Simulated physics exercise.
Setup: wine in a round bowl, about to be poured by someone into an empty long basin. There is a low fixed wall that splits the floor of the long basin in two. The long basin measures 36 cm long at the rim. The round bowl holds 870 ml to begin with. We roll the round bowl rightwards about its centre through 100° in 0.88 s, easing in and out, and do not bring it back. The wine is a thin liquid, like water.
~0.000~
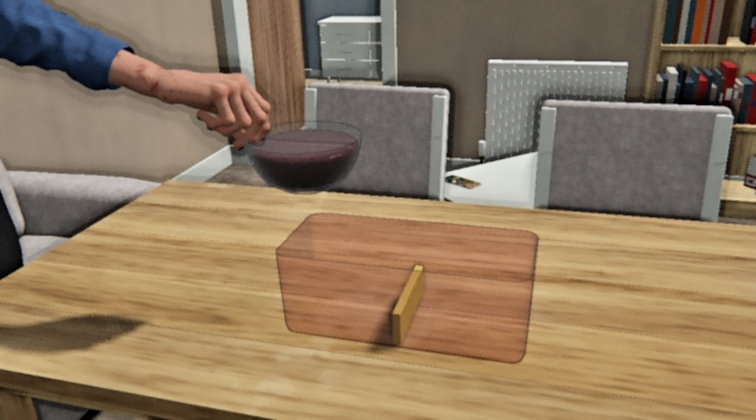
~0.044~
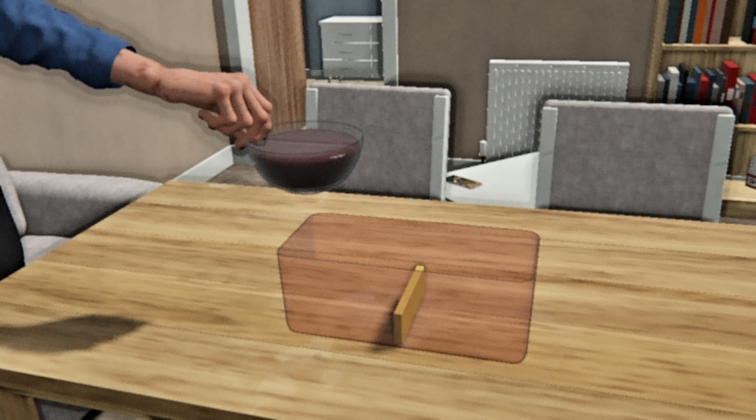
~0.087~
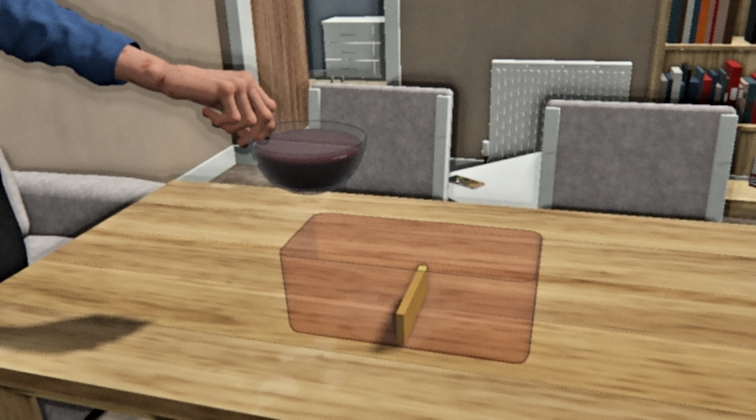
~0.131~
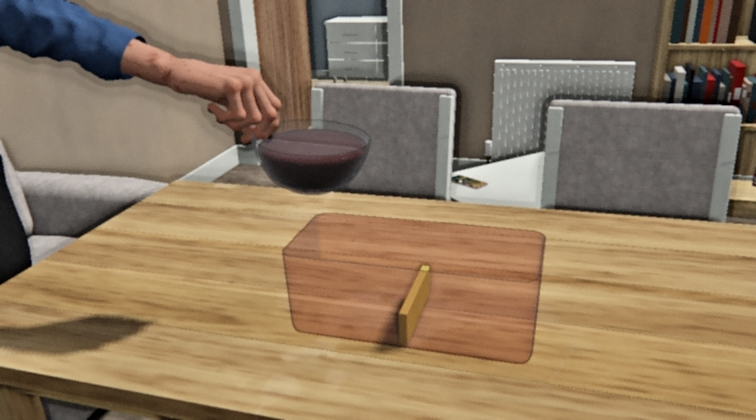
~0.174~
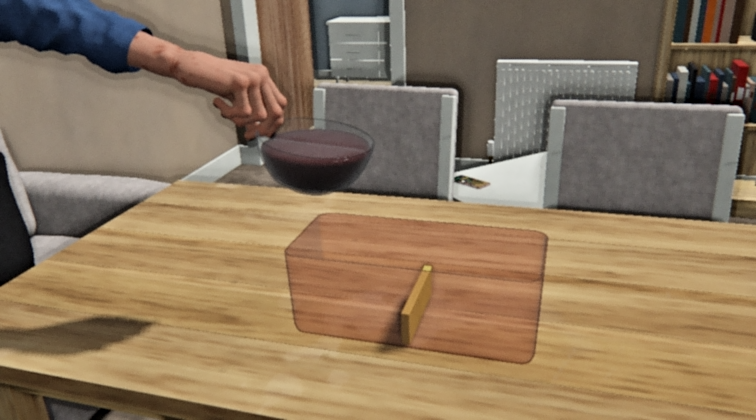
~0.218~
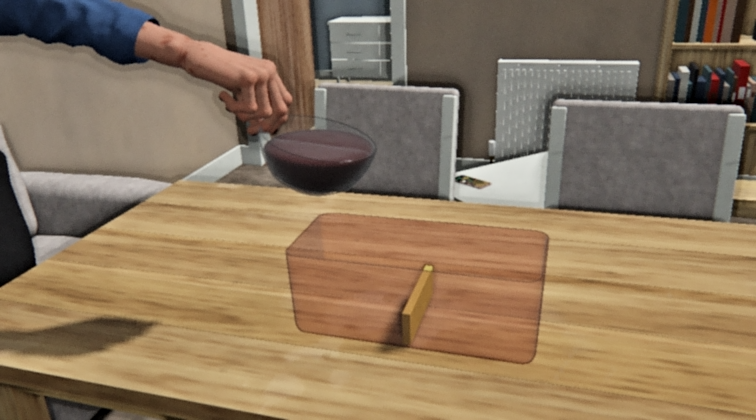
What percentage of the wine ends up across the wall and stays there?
About 42 per cent.
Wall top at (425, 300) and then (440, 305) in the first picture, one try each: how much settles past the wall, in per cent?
I'd say 25 percent on the first go, 20 percent on the next.
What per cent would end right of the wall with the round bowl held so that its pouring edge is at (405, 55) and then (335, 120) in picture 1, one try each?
Try 1: 90 %; try 2: 10 %.
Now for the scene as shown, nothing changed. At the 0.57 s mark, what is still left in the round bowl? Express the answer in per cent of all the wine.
Near 36 in a hundred.
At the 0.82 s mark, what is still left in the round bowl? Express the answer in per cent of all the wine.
Close to 1 in a hundred.
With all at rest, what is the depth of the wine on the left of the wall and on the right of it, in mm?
Around 20 mm deep on the left, around 14 mm deep on the right.
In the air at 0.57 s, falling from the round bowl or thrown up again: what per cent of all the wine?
Close to 36 in a hundred.
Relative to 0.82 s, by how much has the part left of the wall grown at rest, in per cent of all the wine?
4 %.
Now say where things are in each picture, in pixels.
In the first picture, it leans 0°; its right rim is at (359, 141); the wine meets the walls at (256, 140) and (358, 145); the long basin's rim runs from (294, 233) to (535, 257); the wall's top is at (409, 289).
In the second picture, it leans 1°; its right rim is at (360, 141); the wine meets the walls at (258, 140) and (360, 146).
In the third picture, it leans 2°; its right rim is at (364, 143); the wine meets the walls at (261, 139) and (363, 147).
In the fourth picture, it leans 5°; its right rim is at (367, 146); the wine meets the walls at (264, 138) and (366, 149).
In the fifth picture, it leans 9°; its right rim is at (371, 150); the wine meets the walls at (268, 138) and (370, 150).
In the sixth picture, it leans 14°; its right rim is at (373, 156); the wine meets the walls at (271, 138) and (374, 151).
After 0.57 s the tilt is 72° and 35 per cent is still to pour, 11 is left of the wall and 18 right of it.
After 0.82 s the tilt is 99° and 1 per cent is still to pour, 53 is left of the wall and 42 right of it.
After 1.09 s the tilt is 100° and 0 per cent is still to pour, 57 is left of the wall and 42 right of it.
After 1.38 s the tilt is 100° and 0 per cent is still to pour, 57 is left of the wall and 42 right of it.
In the end 57 per cent lies left of the wall, 42 right of it and 1 outside.
